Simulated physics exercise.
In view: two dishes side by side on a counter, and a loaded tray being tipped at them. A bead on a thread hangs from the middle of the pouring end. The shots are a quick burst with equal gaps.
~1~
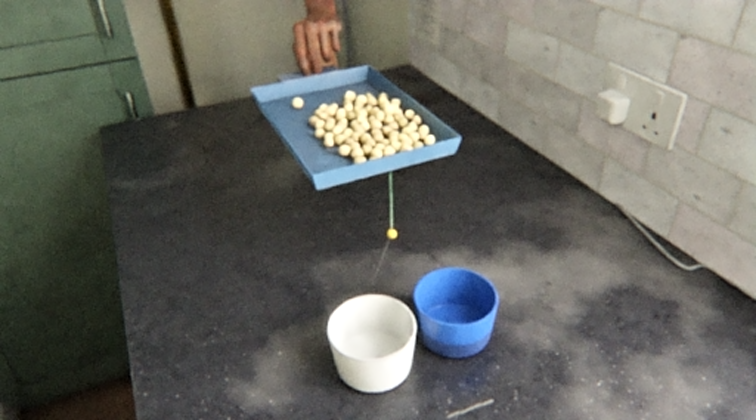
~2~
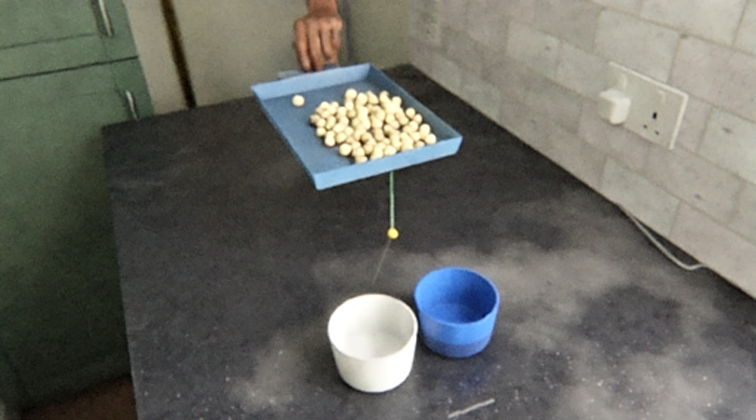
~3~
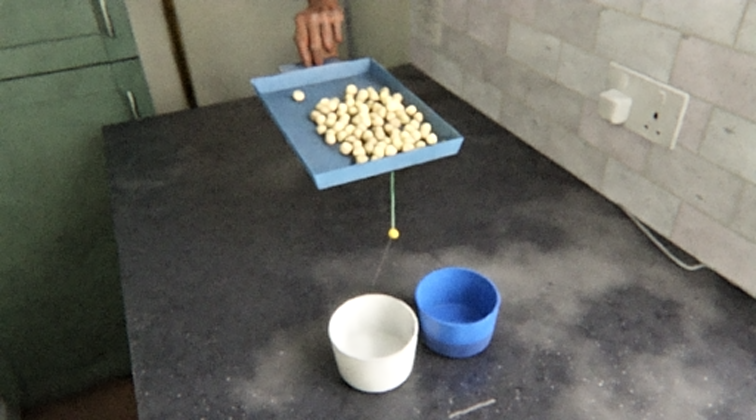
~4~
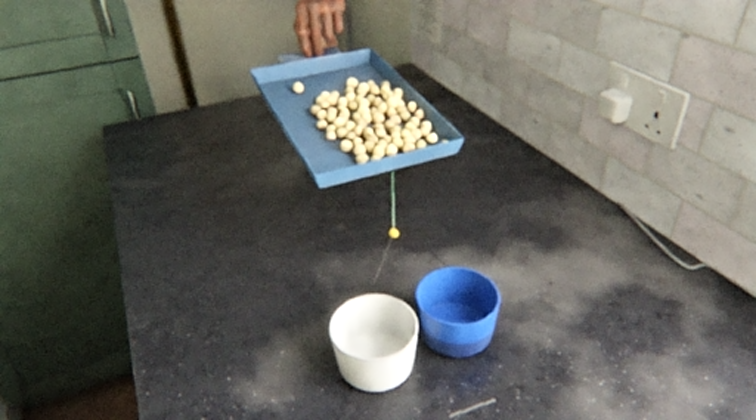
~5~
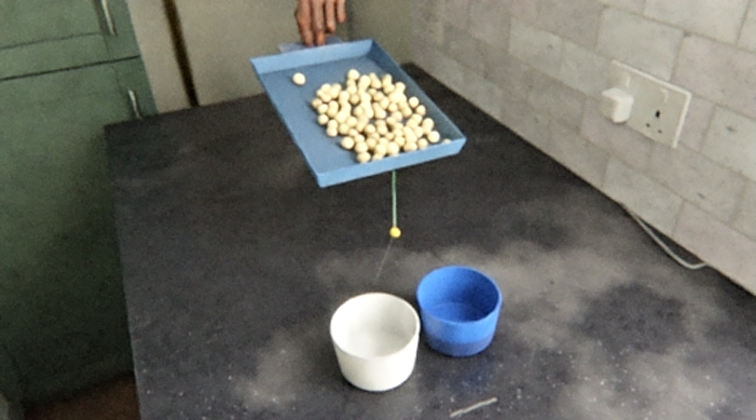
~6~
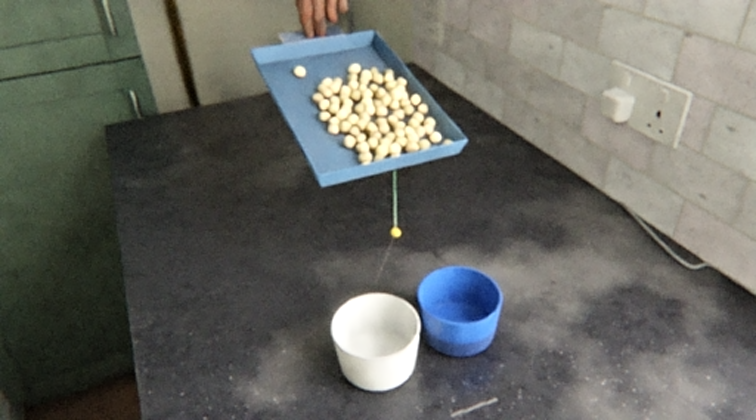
A shallow blue tray loaded with pale, round nuts hangs over a dark speckled counter, seen from above at an angle, with green cabinets on the left and whitish wall tiles on the right. A yellow bead dangles on a thread from its near edge, beyond a white dish and a blue one. A hand at the far end slowly raises that side, tilting the tray slightly, while the nuts barely shift.
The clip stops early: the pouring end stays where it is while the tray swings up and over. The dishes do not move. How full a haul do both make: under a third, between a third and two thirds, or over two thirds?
Together they catch under a third.
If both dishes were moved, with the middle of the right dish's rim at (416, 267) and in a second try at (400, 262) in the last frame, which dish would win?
One: The right-hand dish. Two: The right-hand dish.
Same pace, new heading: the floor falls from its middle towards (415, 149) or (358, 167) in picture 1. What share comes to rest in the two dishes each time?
Roughly 0 per cent, and 20 per cent.
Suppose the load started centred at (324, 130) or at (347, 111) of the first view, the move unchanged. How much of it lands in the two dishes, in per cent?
About 20 and 20 per cent.
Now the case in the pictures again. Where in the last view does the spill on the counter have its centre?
Around (455, 286).
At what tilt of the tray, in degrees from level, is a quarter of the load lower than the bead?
At some 100 degrees.
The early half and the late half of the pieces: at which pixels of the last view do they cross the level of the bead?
The first part at (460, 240); the rest at (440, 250).
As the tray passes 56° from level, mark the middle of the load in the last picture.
Near (404, 122).
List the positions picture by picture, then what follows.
The first frame shows corners of the pouring end near (315, 172) and (456, 136), level; middle of the load near (365, 126), macadamia nuts; left dish near (391, 371); right dish near (477, 337); bead on its thread near (392, 234).
The second frame shows corners of the pouring end near (316, 172) and (457, 136), level; middle of the load near (365, 124).
The third frame shows corners of the pouring end near (317, 172) and (458, 137), tipped barely, level across its low end; middle of the load near (366, 122).
The fourth frame shows corners of the pouring end near (318, 172) and (459, 137), tipped a little, level across its low end; middle of the load near (367, 118).
The fifth frame shows corners of the pouring end near (320, 172) and (461, 137), tipped a little, level across its low end; middle of the load near (368, 113).
The sixth frame shows corners of the pouring end near (321, 172) and (462, 138), tipped a little, level across its low end; middle of the load near (370, 110); left dish near (395, 370); right dish near (481, 336).
Shortly afterwards, tray tipped steeply; the whole lot on the tray.
Next, tray tipped right over; all but a few on the tray; a little in the air.
Some moments later, tray tipped past a quarter turn; only a few in the left dish; a little in the right dish; the bulk outside both.
In the end, tray tipped past a quarter turn; only a few in the left dish; a little in the right dish; the bulk outside both.
